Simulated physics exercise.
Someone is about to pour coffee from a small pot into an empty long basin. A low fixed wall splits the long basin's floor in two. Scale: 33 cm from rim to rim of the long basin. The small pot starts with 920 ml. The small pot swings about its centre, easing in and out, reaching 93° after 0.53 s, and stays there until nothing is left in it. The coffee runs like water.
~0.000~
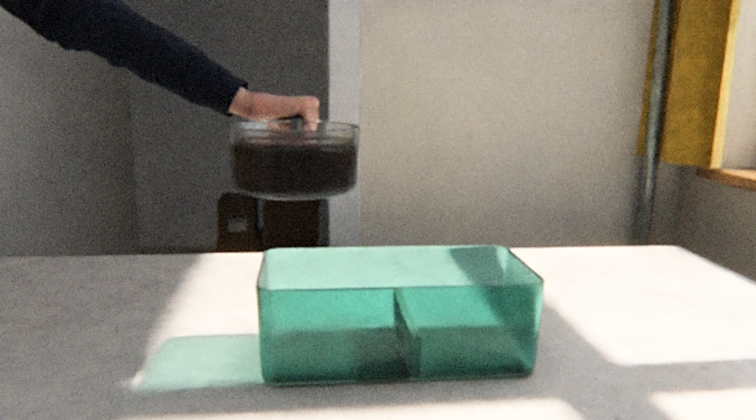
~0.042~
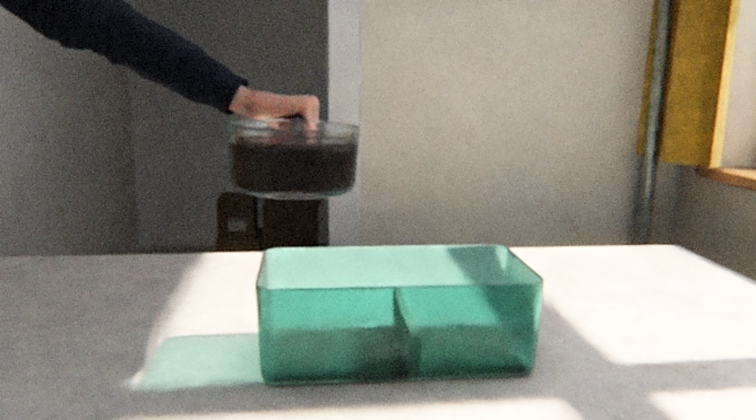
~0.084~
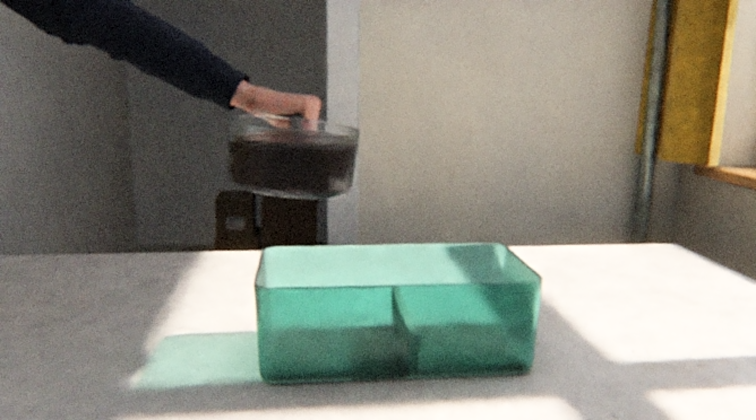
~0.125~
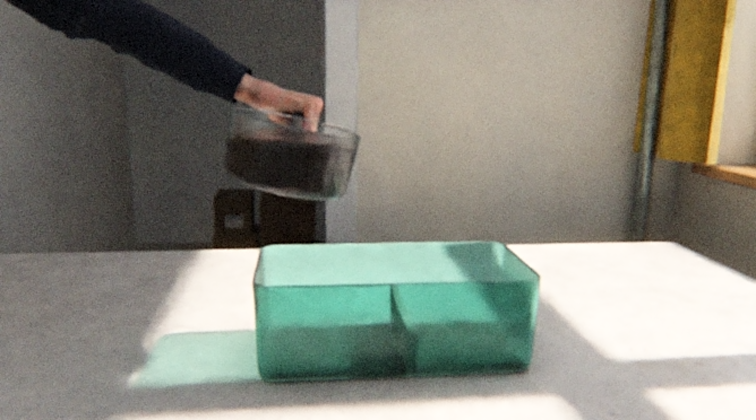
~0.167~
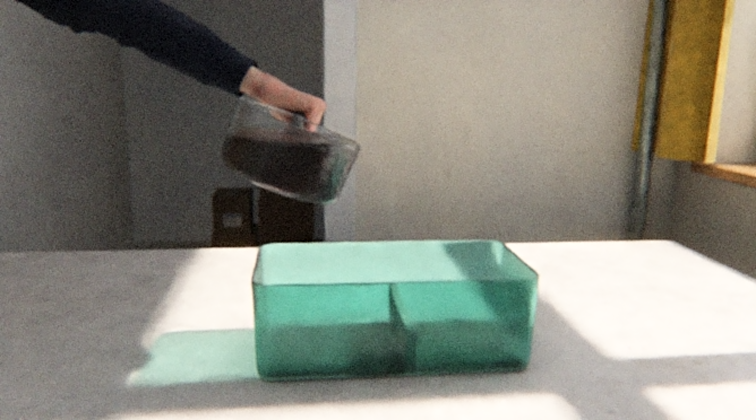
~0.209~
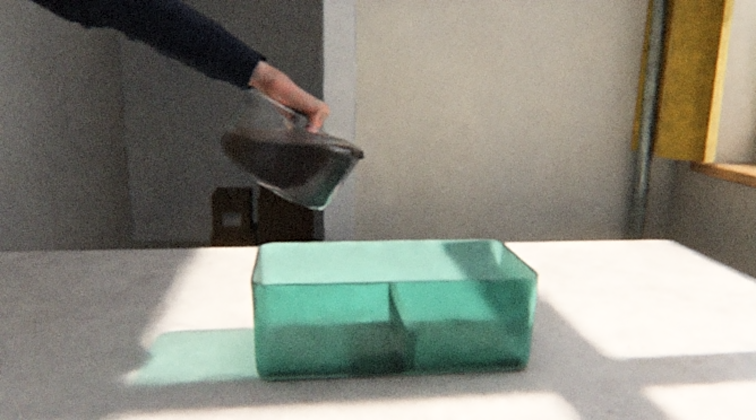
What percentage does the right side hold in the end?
Roughly 36 per cent is past the wall.
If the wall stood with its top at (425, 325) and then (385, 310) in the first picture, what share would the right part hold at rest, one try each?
First 15, then 65 per cent.
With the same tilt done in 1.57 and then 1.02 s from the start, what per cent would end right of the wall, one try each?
In turn about 55 and 55 per cent.
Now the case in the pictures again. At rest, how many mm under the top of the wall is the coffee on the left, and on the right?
Some 30 mm on the left and 38 mm on the right.
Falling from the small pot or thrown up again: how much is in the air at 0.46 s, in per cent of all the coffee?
Some 44 per cent.
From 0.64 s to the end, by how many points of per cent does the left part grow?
Near 18 in a hundred.
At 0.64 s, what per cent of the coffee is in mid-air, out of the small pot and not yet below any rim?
Near 8 in a hundred.
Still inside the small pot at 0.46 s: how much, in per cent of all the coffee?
Near 34 in a hundred.
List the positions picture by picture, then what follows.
In the first frame, it leans 0°; its right rim is at (358, 128); the coffee meets the walls at (233, 140) and (356, 140); the long basin's rim runs from (261, 270) to (525, 264); the wall's top is at (406, 313).
In the second frame, it leans 1°; its right rim is at (358, 129); the coffee meets the walls at (233, 139) and (355, 140).
In the third frame, it leans 6°; its right rim is at (358, 132); the coffee meets the walls at (233, 136) and (355, 141).
In the fourth frame, it leans 12°; its right rim is at (359, 138); the coffee meets the walls at (231, 134) and (356, 141).
In the fifth frame, it leans 21°; its right rim is at (359, 147); the coffee meets the walls at (230, 135) and (357, 142).
In the sixth frame, it leans 31°; its right rim is at (358, 159); the coffee meets the walls at (226, 133) and (356, 151); 2 per cent is over the edge.
By 0.46 s the tilt is 88° and 34 per cent is still to pour, 10 is left of the wall and 13 right of it.
By 0.64 s the tilt is 93° and 11 per cent is still to pour, 45 is left of the wall and 37 right of it.
By 0.82 s the tilt is 93° and 4 per cent is still to pour, 54 is left of the wall and 34 right of it.
By 1.03 s the tilt is 93° and 1 per cent is still to pour, 61 is left of the wall and 35 right of it.
At rest 62 per cent lies left of the wall, 36 right of it and 2 outside.
